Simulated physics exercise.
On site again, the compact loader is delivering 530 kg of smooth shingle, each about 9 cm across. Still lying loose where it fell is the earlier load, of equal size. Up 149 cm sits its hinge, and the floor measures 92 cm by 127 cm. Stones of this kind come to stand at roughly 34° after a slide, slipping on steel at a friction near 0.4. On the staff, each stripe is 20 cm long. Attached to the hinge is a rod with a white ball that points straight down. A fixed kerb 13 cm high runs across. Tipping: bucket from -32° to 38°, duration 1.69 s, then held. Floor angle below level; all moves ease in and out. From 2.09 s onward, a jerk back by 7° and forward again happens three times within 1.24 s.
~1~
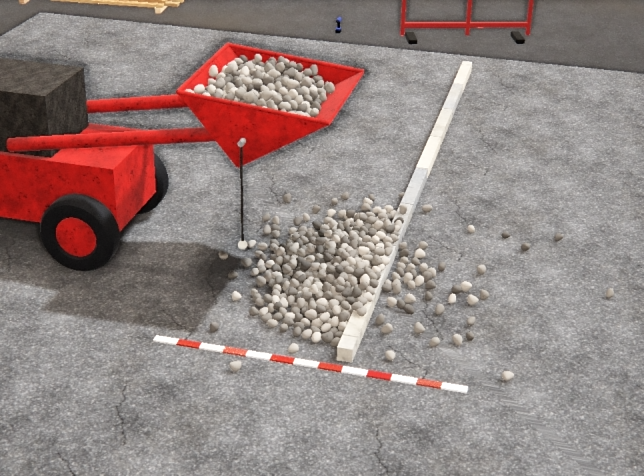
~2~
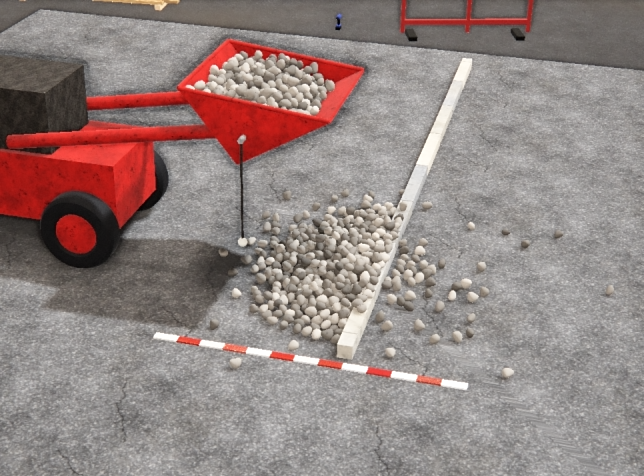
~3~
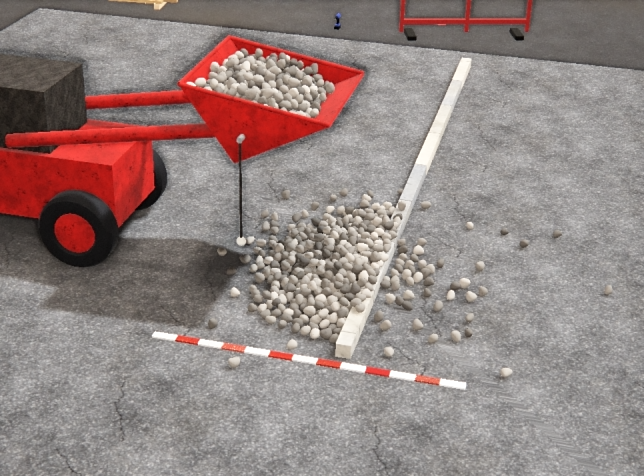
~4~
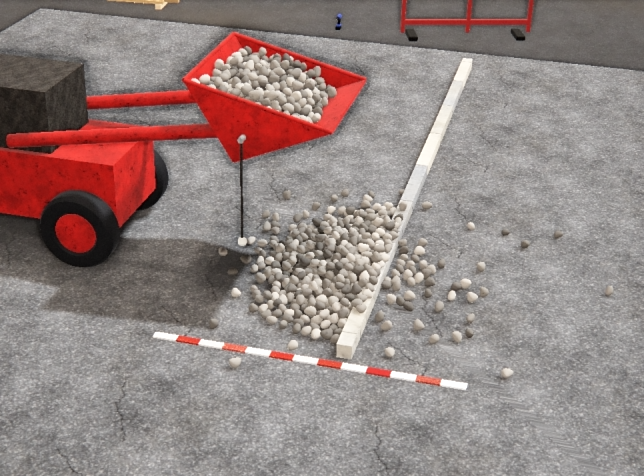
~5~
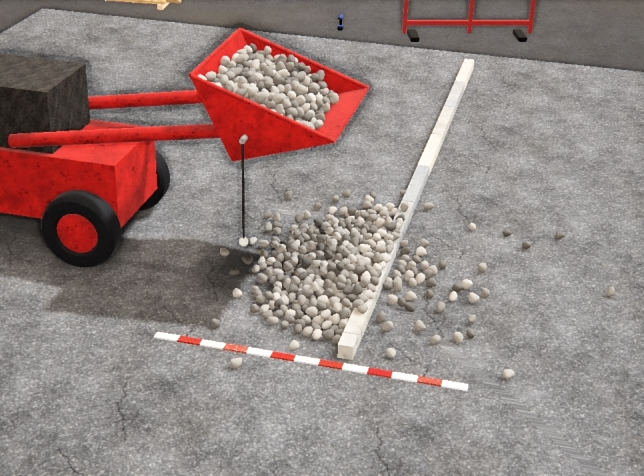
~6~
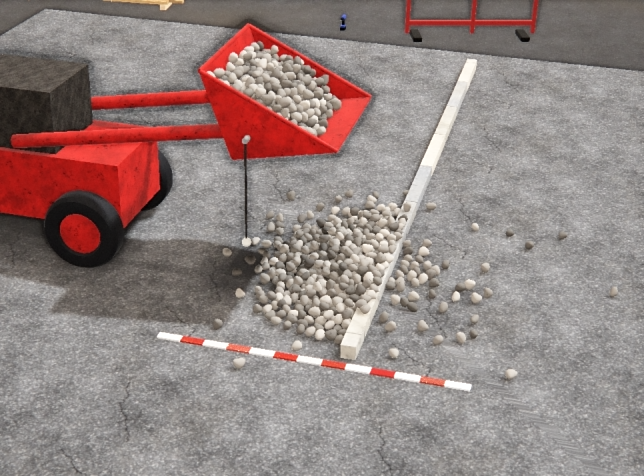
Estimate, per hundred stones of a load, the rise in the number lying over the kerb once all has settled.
Roughly 65 more per hundred.
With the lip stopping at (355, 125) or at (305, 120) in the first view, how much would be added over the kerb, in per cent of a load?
First place about 90 %, second about 40 %.
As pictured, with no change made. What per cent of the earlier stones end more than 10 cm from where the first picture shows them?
Near 15 per cent, I reckon.
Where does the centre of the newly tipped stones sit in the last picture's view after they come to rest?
In the last view, somewhere near (410, 267).
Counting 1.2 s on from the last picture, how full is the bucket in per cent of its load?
30 %.
Then, 0.7 s after the last picture the floor is at 27°; in per cent of one load, 95 in the bucket, 97 on this side of the kerb, 8 over the kerb; the foremost stones are at (521, 287).
Then, 1.2 s after the last picture the floor is at 38°; in per cent of one load, 28 in the bucket, 152 on this side of the kerb, 20 over the kerb; the foremost stones are at (521, 287).
Then, 3.2 s after the last picture the floor is at 38°; in per cent of one load, 0 in the bucket, 127 on this side of the kerb, 73 over the kerb; the foremost stones are at (555, 299).
Then, 6.0 s after the last picture the floor is at 38°; in per cent of one load, 0 in the bucket, 127 on this side of the kerb, 73 over the kerb; the foremost stones are at (555, 299). Net gain over the kerb, 65.
